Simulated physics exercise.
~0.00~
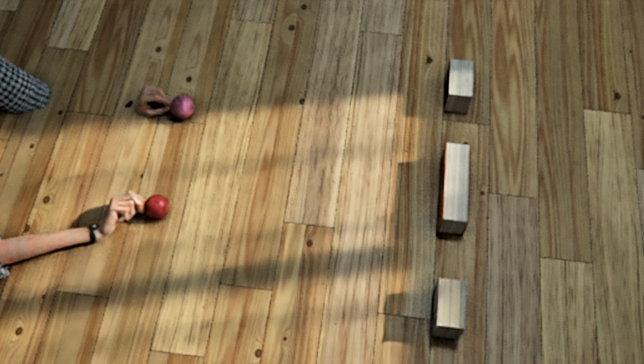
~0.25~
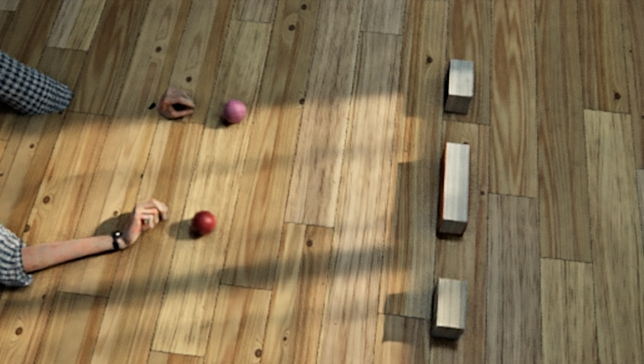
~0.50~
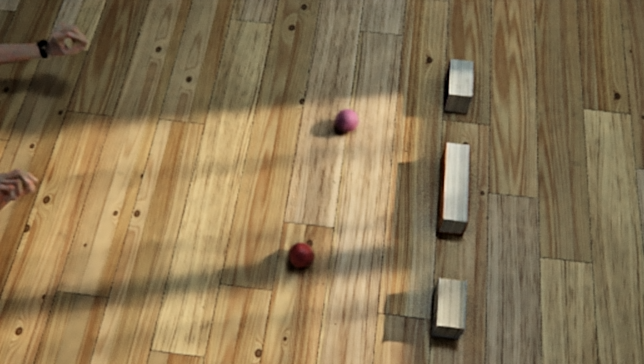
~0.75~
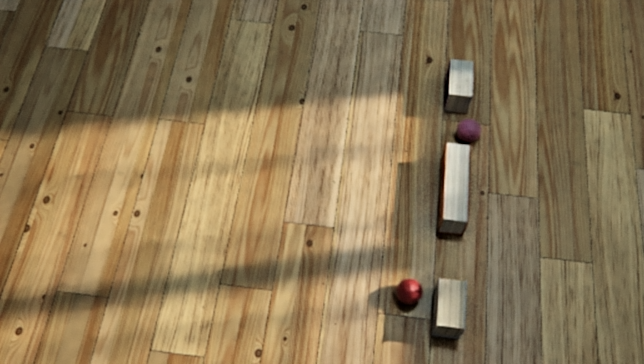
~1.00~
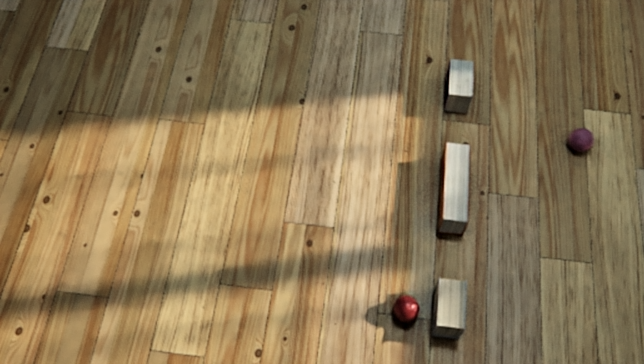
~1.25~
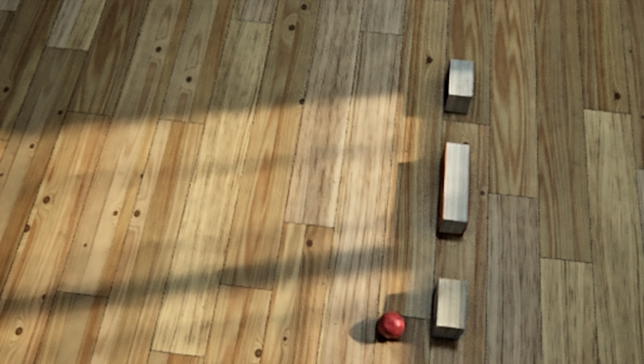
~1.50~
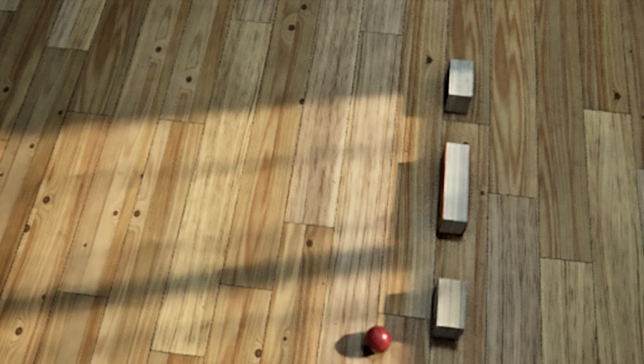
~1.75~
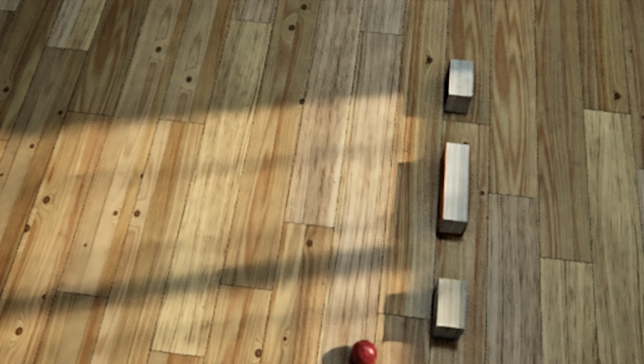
The footage shows two hands releasing a pink ball and a red apple across a wooden floor toward three upright blocks. The ball rolls right through the upper gap and out of view, while the apple hits the lowest block, rebounds and drifts down and left to the bottom edge.
